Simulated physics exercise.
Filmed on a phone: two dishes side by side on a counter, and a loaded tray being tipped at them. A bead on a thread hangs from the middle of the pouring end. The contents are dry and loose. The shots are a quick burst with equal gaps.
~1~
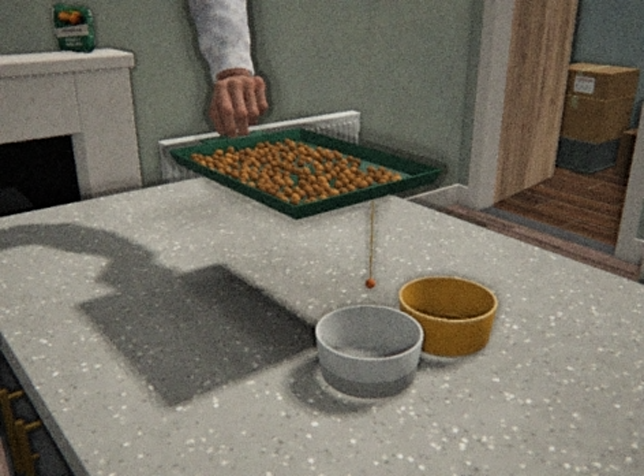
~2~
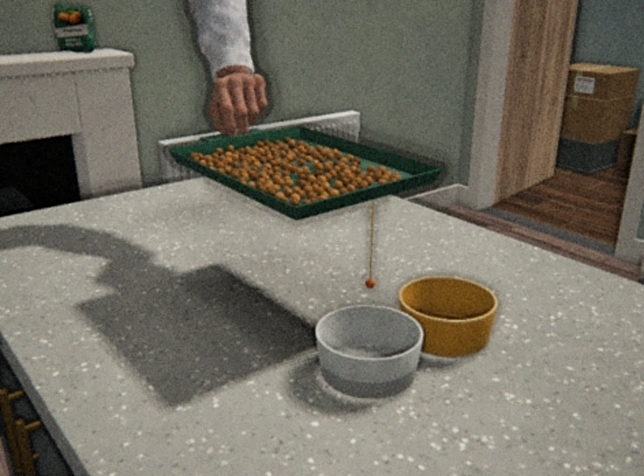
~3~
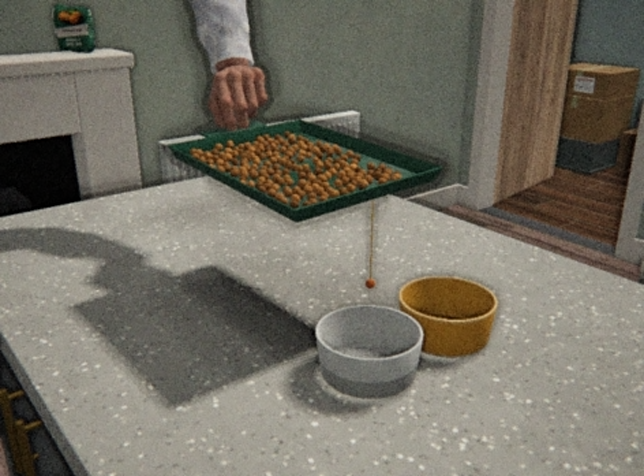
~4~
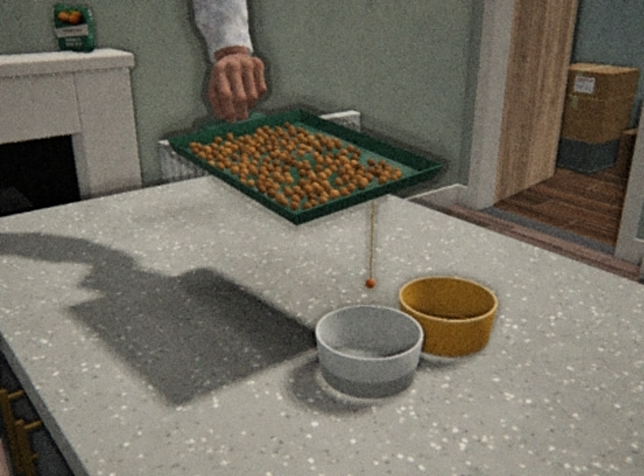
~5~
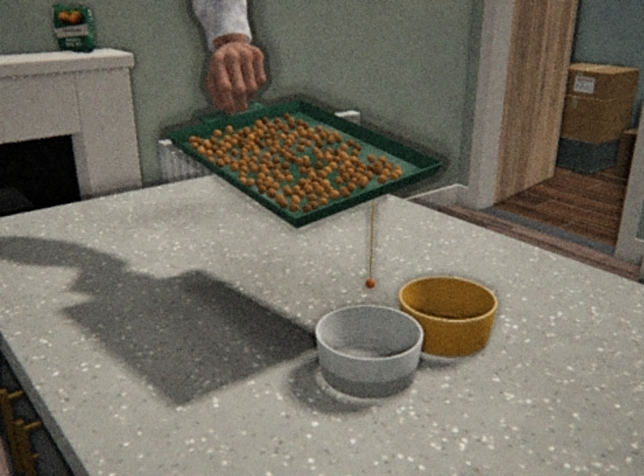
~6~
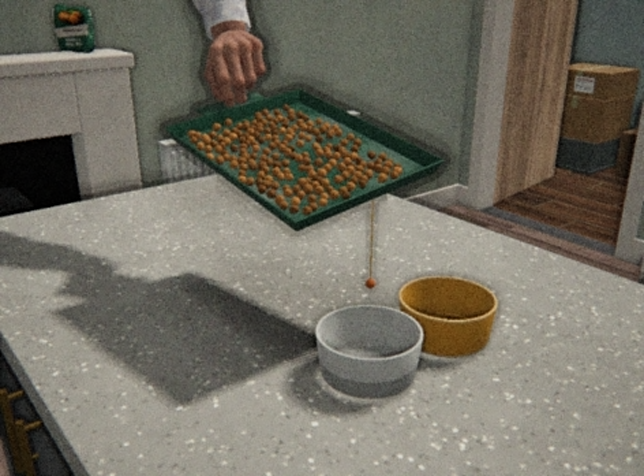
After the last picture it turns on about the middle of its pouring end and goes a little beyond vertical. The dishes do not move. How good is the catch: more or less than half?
Caught overall: Only the smaller part.
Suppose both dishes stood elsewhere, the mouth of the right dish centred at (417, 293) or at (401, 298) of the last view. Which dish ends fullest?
The first try: The left-hand dish. The second: The dish on the left.
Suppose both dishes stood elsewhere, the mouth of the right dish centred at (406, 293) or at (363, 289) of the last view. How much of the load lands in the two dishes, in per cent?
Roughly 80 per cent, and 90 per cent.
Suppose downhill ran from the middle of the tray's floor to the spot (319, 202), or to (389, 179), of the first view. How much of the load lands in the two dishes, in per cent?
First some 50, then 40 per cent.
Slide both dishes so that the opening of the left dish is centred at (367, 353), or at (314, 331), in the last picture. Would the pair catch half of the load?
The first try: The smaller part. The second: Over half.
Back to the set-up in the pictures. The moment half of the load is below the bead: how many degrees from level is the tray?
Roughly 80°.
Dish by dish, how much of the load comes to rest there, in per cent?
About: Left dish 20, right dish 0 per cent.
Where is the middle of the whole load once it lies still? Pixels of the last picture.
Roughly at (298, 374).
Just after the last frame, tray tipped steeply; every one on the tray.
A moment on, tray tipped right over; about a tenth on the tray; roughly a quarter in the left dish; roughly two thirds outside both; about a tenth in the air.
Further on, tray tipped past a quarter turn; roughly a quarter in the left dish; the larger part outside both.
When it is over, tray tipped past a quarter turn; roughly a quarter in the left dish; not one in the right dish; the larger part outside both.
